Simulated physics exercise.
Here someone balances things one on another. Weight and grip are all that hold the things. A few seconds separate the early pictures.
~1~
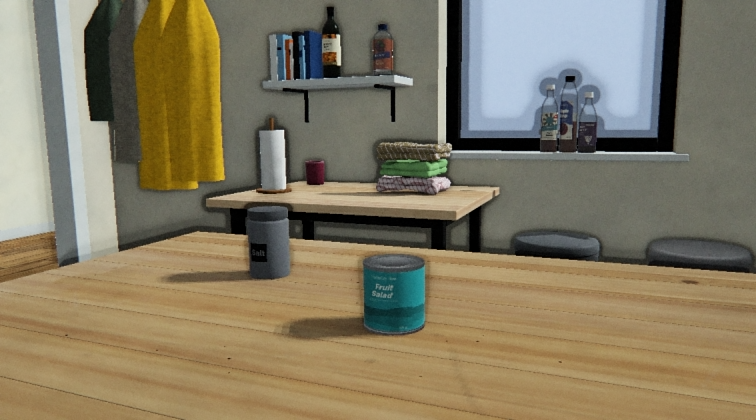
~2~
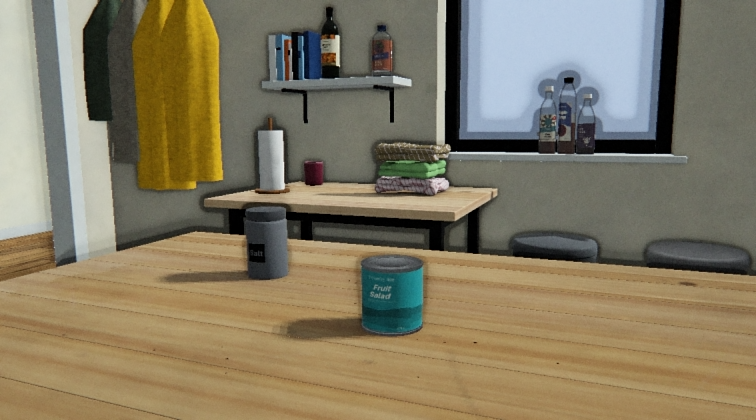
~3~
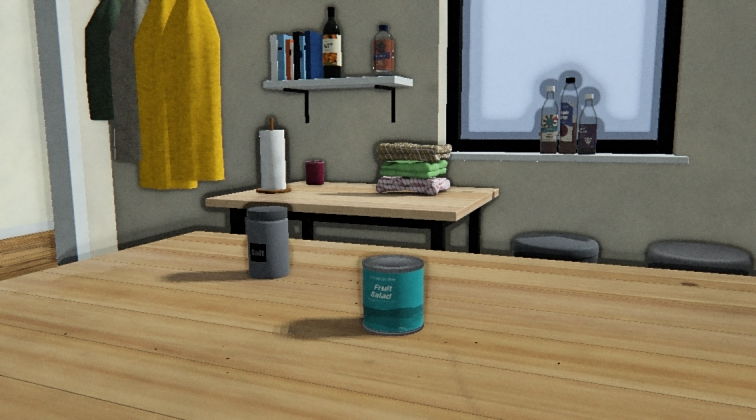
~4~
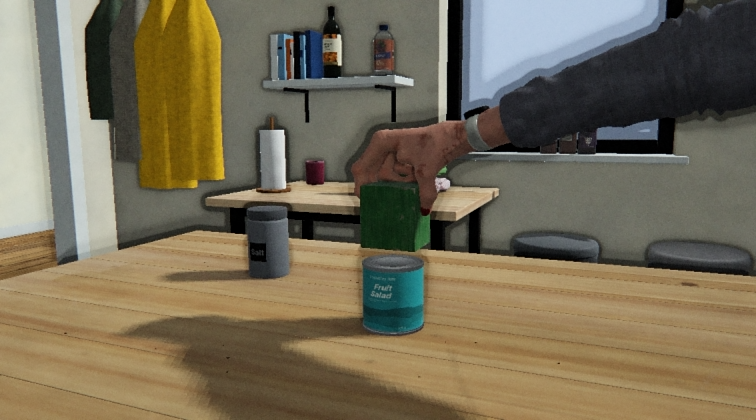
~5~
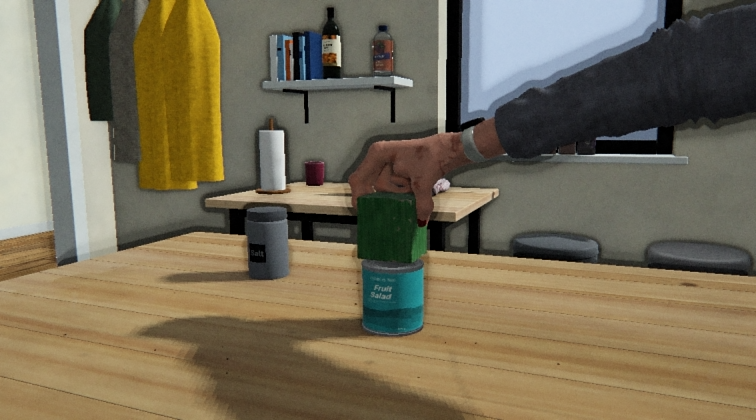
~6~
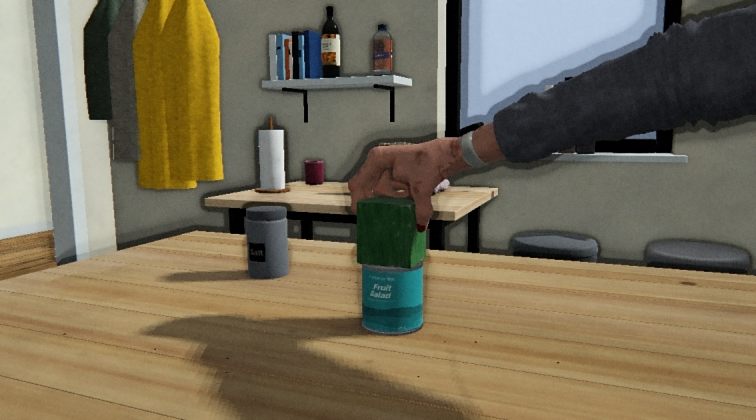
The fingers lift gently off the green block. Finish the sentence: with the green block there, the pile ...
The pile stands firm.
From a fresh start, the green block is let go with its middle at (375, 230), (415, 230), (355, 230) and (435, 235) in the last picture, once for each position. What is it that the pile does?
Lab note - try 1: No collapse; try 2: No collapse; try 3: Collapse; try 4: Collapse.
Then, 0.60 s after the last picture, nothing has stirred.
Then, 1.60 s after the last picture, green block resting near (392, 232).
At rest, all 3 in place. Seen from the same camera at the end, green block near (392, 232). The pile holds.
